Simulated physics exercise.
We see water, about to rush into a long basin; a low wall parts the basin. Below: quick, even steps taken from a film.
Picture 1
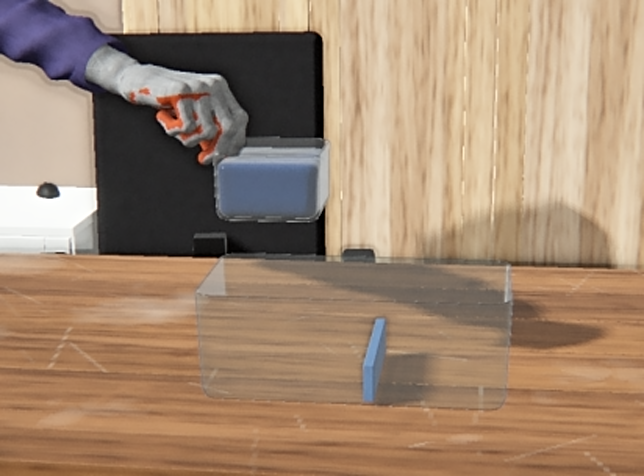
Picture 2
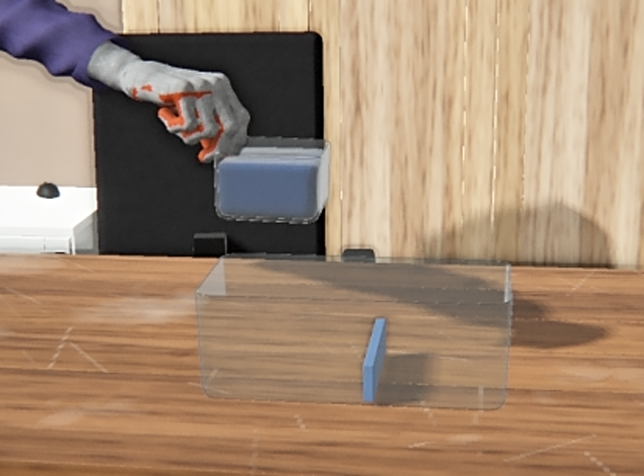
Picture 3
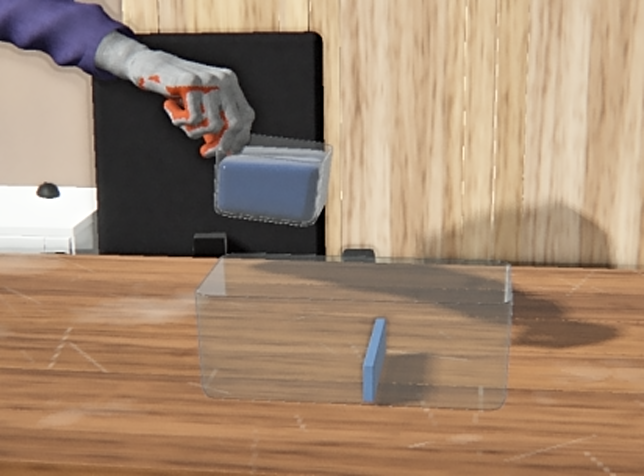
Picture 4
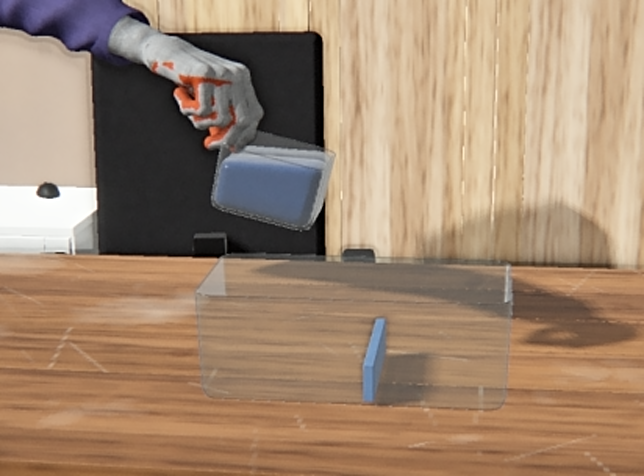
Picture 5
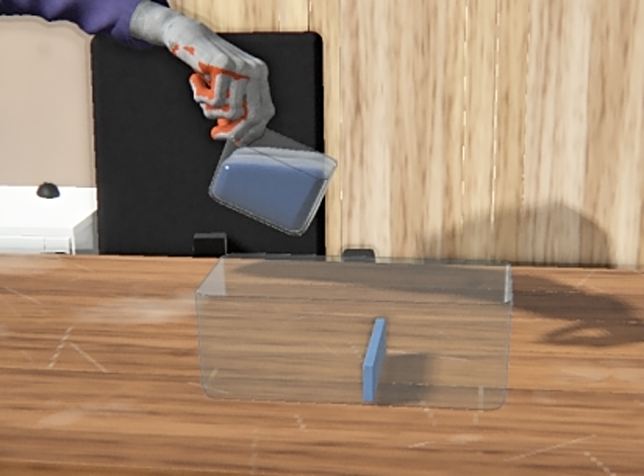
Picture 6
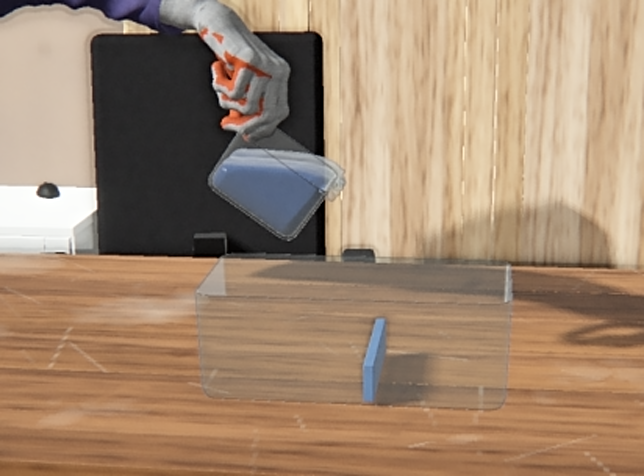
A gloved hand tilts a clear container of blue water rightward above a long divided basin.
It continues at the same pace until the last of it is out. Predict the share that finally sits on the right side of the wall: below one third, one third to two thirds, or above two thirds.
My call is that the right side sits mid-range, from a third up to two thirds.
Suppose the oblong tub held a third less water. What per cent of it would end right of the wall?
Roughly 25 %.
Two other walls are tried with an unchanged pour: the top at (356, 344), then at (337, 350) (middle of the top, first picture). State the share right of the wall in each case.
70 % then 80 %.
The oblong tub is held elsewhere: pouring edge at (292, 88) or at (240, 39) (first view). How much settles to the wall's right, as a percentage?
First try: Near 30 percent; second try: Near 10 percent.
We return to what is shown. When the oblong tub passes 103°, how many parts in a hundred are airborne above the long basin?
About 30 per cent.
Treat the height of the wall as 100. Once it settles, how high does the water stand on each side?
On the left it is 20 per cent, on the right 40.
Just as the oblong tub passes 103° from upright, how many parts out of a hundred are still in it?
Around 20 in a hundred.
A moment on, the oblong tub is tipped right over and 19 per cent is still to pour, 12 is left of the wall and 37 right of it.
Next, the oblong tub is tipped right over and 2 per cent is still to pour, 39 is left of the wall and 54 right of it.
Then the oblong tub is tipped right over and 0 per cent is still to pour, 45 is left of the wall and 54 right of it.
Later the oblong tub is tipped right over and 0 per cent is still to pour, 45 is left of the wall and 54 right of it.
In the end 45 per cent lies left of the wall, 54 right of it and 1 outside.
